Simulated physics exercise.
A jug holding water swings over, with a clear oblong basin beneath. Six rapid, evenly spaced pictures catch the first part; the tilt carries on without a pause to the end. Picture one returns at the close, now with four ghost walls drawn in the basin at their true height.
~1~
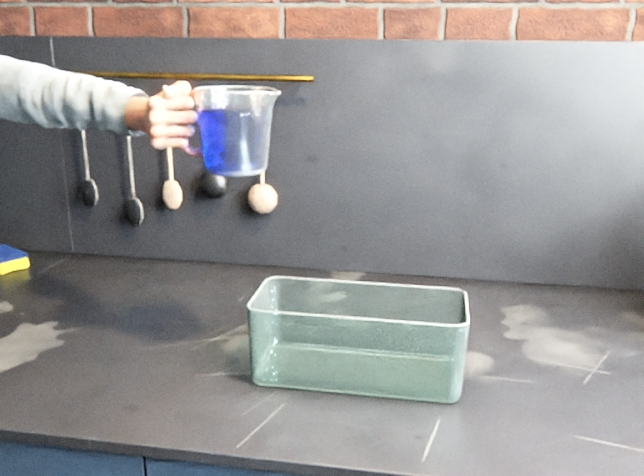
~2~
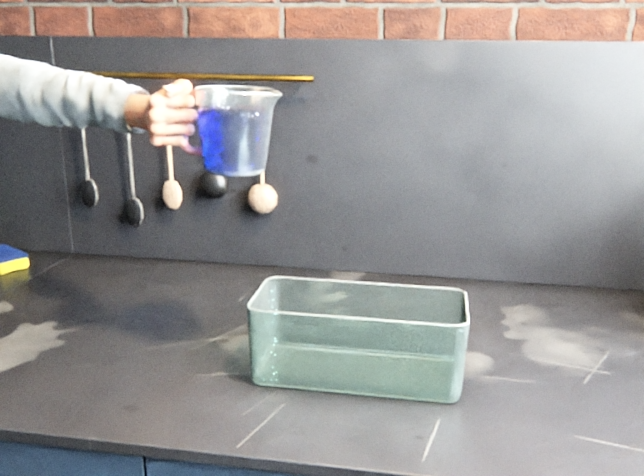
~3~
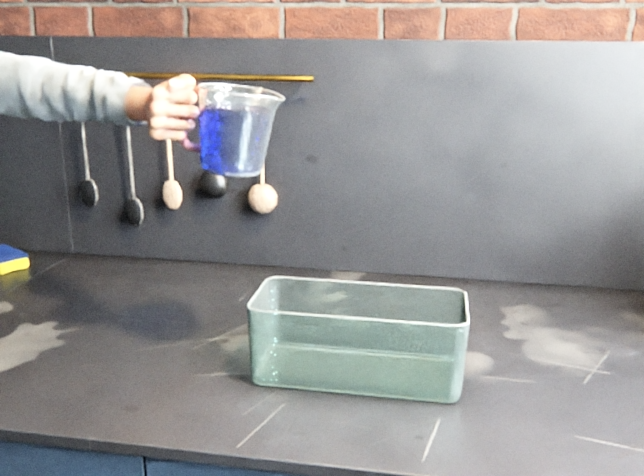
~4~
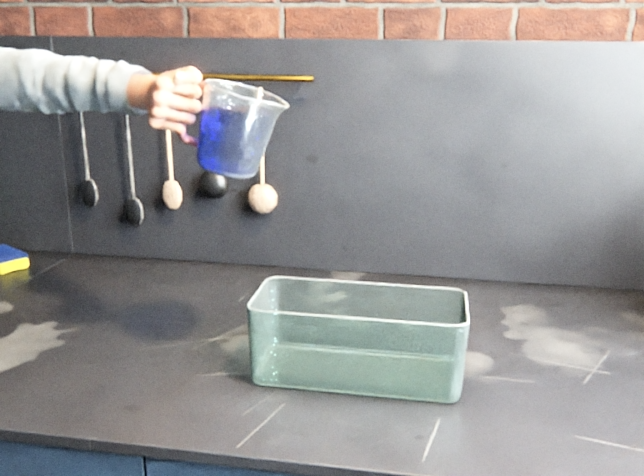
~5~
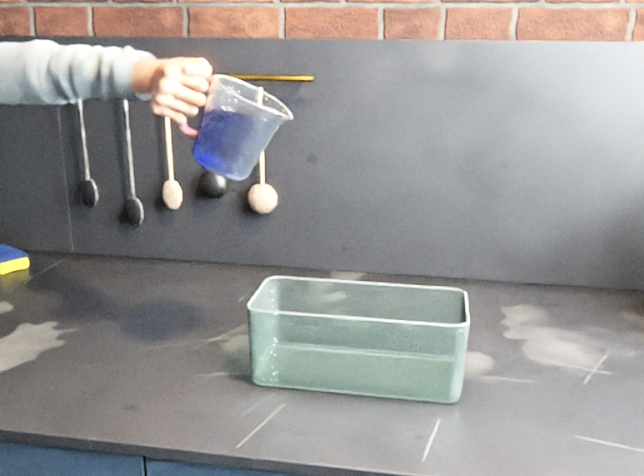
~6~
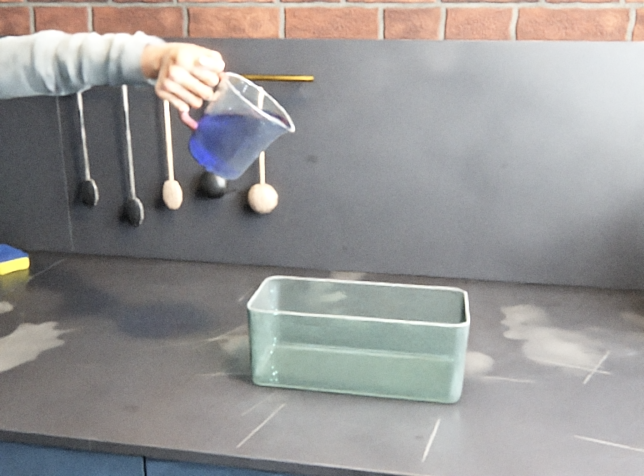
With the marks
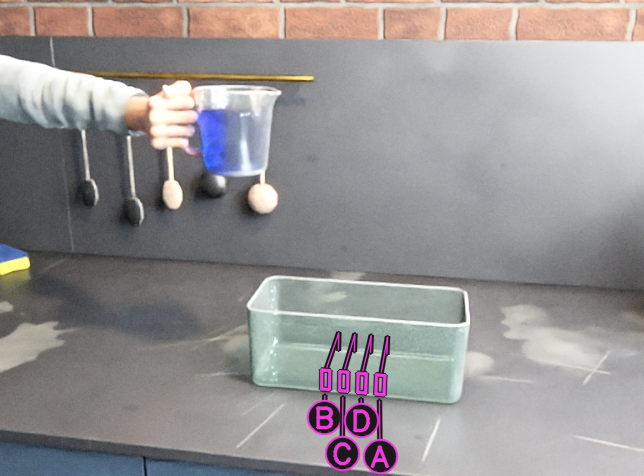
The footage shows a hand at the left holding a clear jug of blue liquid upright above a pale green, see-through oblong basin on a dark counter, then gradually tilting the jug to the right, with no liquid leaving it.
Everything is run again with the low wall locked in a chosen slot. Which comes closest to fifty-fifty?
Use place C.
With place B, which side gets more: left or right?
More ends on the right.
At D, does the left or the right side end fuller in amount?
More ends on the left.
On the marked copy, A at (379, 400); B at (324, 395); C at (342, 397); D at (361, 398).
With A, about 78 % ends left of the wall and 16 % right of it; 6 % is lost outside.
With B, about 10 % ends left of the wall and 86 % right of it; 5 % is lost outside.
With C, about 49 % ends left of the wall and 49 % right of it; 3 % is lost outside.
With D, about 74 % ends left of the wall and 14 % right of it; 12 % is lost outside.
